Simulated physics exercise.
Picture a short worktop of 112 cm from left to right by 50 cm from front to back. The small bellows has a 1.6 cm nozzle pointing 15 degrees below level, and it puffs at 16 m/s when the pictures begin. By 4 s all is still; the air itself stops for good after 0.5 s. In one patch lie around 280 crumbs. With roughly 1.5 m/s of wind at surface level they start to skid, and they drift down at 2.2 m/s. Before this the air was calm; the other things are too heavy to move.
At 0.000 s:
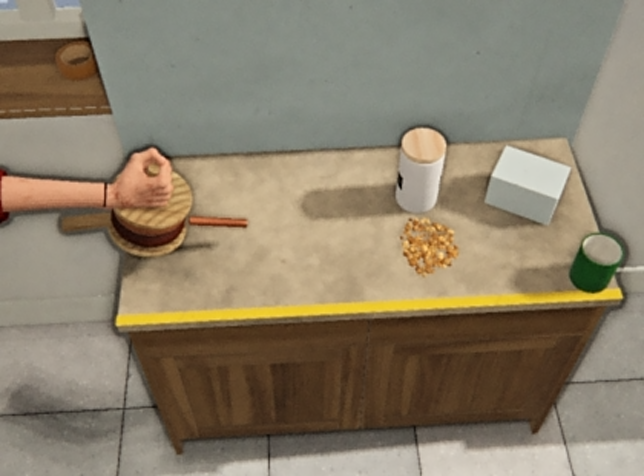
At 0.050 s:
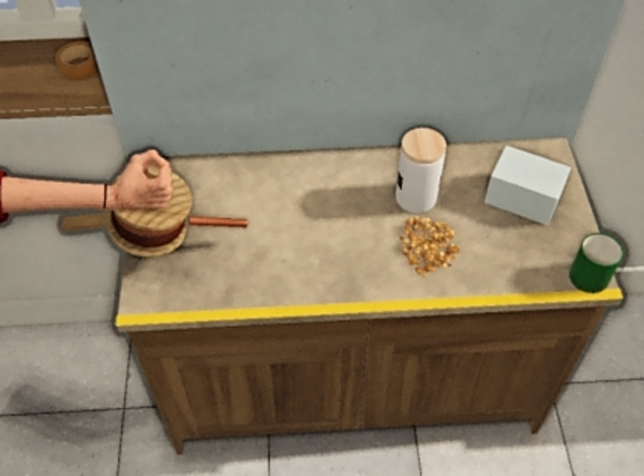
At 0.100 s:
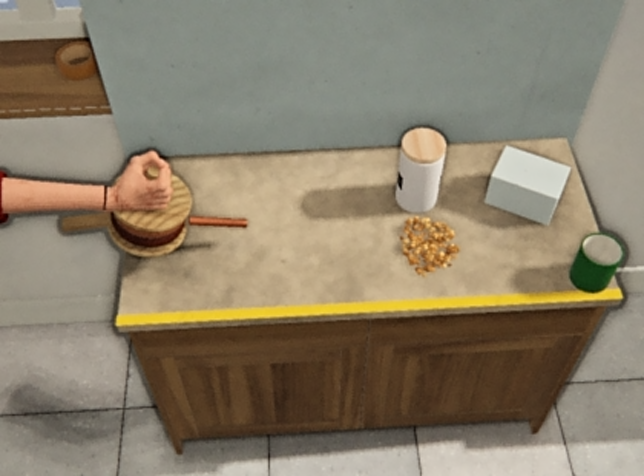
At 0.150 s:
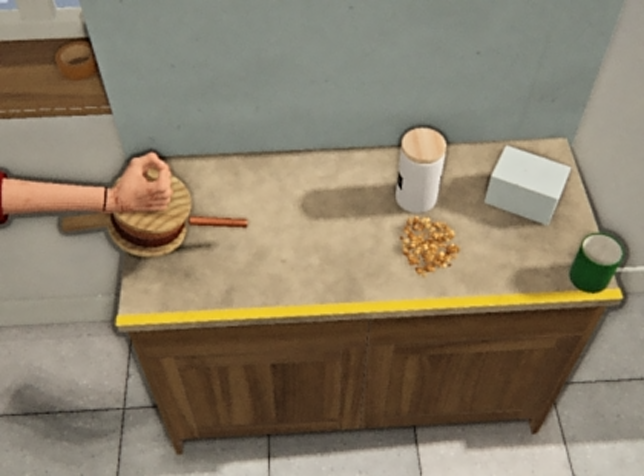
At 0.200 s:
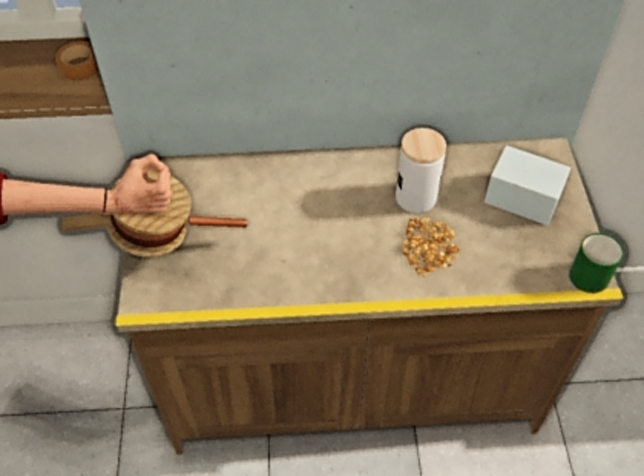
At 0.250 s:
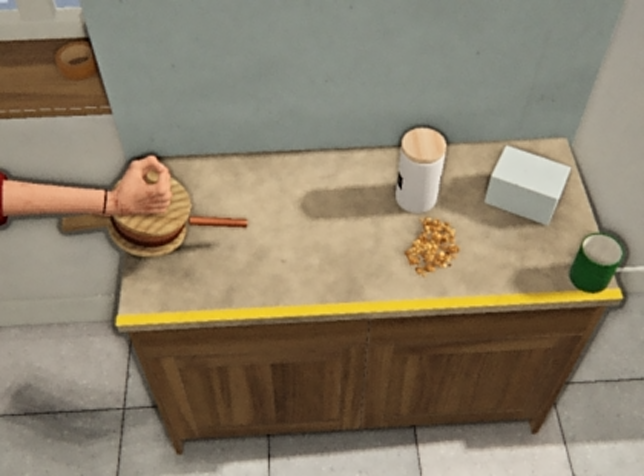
A wooden worktop with a yellow front edge stands against a blue-grey wall above a pale tiled floor, seen from a high, steady viewpoint. A hand rests on small round bellows with a reddish nozzle at left, while orange-brown crumbs, a white wooden-topped jar, a pale block and a green tin sit toward the right. The crumbs lie still at first, then some shift slightly rightward.
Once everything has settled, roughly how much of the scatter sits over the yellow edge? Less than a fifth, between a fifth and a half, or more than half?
Of the scatter, less than a fifth sits there.
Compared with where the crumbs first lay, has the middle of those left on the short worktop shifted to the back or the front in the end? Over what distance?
Shift toward the near edge, approx. 5 cm.
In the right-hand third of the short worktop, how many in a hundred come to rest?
Roughly 40 in a hundred.
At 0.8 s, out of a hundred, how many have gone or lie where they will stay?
The share is near 50 per cent.
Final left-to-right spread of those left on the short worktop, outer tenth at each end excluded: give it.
Around 40 centimetres from left to right.
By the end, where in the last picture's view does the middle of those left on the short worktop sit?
Centre point: About (510, 259).
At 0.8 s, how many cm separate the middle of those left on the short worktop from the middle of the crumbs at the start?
Roughly 20 centimetres.
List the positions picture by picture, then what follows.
In the first picture, the middle of the crumbs is near (427, 246), none has stirred yet and the mouth of the small bellows is at (247, 223).
In the second picture, the middle of the crumbs is near (427, 244), none has stirred yet and the yellow edge is centred on (372, 312).
In the third picture, the middle of the crumbs is near (427, 244), none has stirred yet, the top of a jar is at (424, 144) and the top of a block is at (531, 171).
In the fourth picture, the middle of the crumbs is near (427, 244) and none has stirred yet.
In the fifth picture, the middle of the crumbs is near (427, 244) and none has stirred yet.
In the sixth picture, the middle of the crumbs is near (432, 246), the farthest in sight from the small bellows is at (456, 248) and about 20 % have left their places.
After 0.8 s, 49 % are still on the top, 0 % are over the yellow edge; the middle of those left on the top is near (510, 259).
After 1.3 s, 48 % are still on the top, 0 % are over the yellow edge; the middle of those left on the top is near (510, 259).
After 2.2 s, 48 % are still on the top, 0 % are over the yellow edge; the middle of those left on the top is near (510, 259).
After 4.0 s, at the end, 0 % are over the yellow edge; the middle of those left on the top is near (510, 259).
